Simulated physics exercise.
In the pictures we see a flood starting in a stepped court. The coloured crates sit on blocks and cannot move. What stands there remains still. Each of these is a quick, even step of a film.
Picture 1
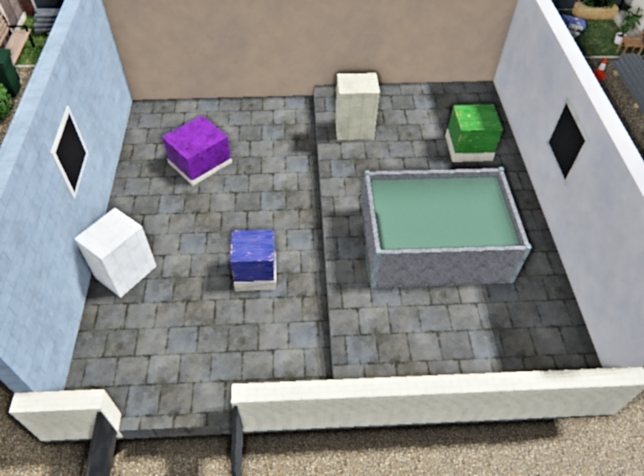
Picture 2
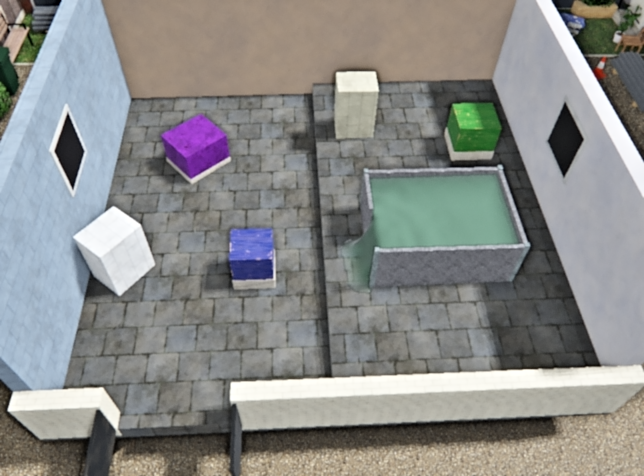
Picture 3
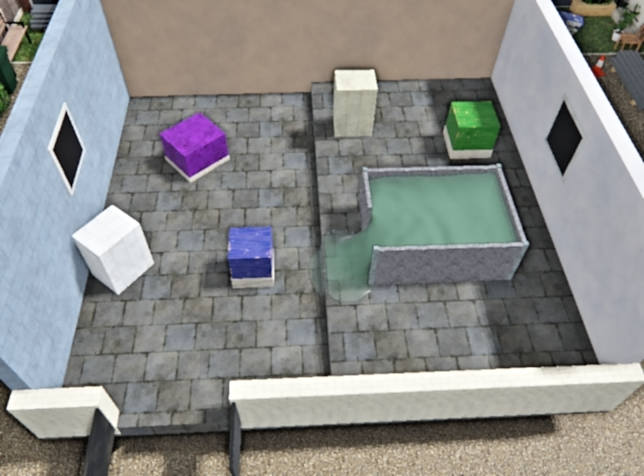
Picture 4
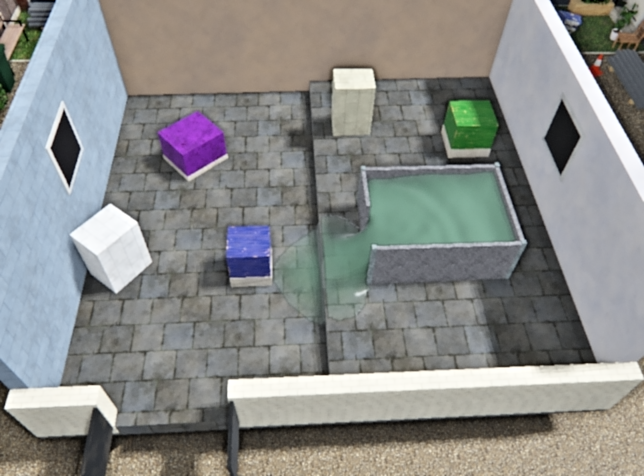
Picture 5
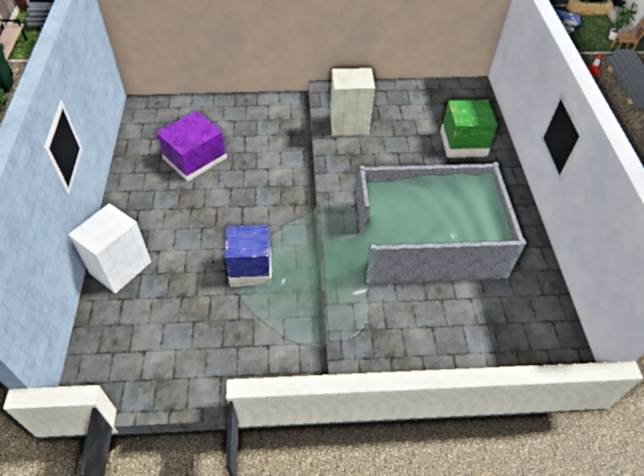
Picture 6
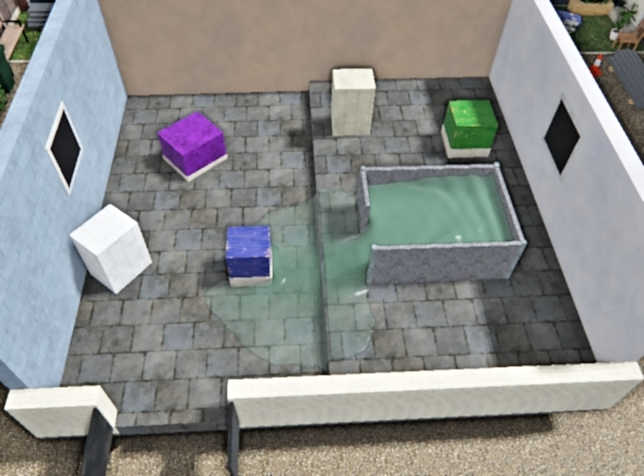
Walled stone-paved court with coloured blocks, green water pouring from the left side of a grey tank and spreading left past the blue block.
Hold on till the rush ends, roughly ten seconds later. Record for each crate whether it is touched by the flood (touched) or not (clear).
Record: Purple crate touched, blue crate touched, green crate clear.
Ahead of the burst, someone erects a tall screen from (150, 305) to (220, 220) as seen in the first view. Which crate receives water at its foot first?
Looks like the one in blue.
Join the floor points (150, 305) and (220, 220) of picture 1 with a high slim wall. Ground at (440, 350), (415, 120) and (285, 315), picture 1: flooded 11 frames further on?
Taking the three spots in order: Spared, spared, soaked.
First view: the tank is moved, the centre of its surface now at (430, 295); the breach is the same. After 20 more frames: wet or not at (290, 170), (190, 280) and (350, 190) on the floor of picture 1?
As listed: Dry, flooded, dry.
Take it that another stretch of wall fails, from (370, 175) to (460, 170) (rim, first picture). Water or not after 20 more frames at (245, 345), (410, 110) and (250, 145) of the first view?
So it's nothing at the first, liquid at the second and liquid at the third.
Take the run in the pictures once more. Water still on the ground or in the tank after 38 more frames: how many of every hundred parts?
Close to 76 %.
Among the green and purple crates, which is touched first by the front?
It's the purple-painted one here.
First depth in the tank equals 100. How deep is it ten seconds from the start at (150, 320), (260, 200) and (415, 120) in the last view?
About 8, 6 and 0 percent, in that order.
A moment on, water covers 25 % of the floor; the purple crate not reached, the blue crate water round its plinth, the green crate not reached.
Next, water covers 40 % of the floor; the purple crate water round its plinth, the blue crate water round its plinth, the green crate not reached.
Then, water covers 45 % of the floor; the purple crate water round its plinth, the blue crate water round its plinth, the green crate not reached.
Later, water covers 55 % of the floor; the purple crate water round its plinth, the blue crate water round its plinth, the green crate not reached.
In the end, water covers 55 % of the floor; the purple crate was topped, the blue crate was topped, the green crate stayed above the water.
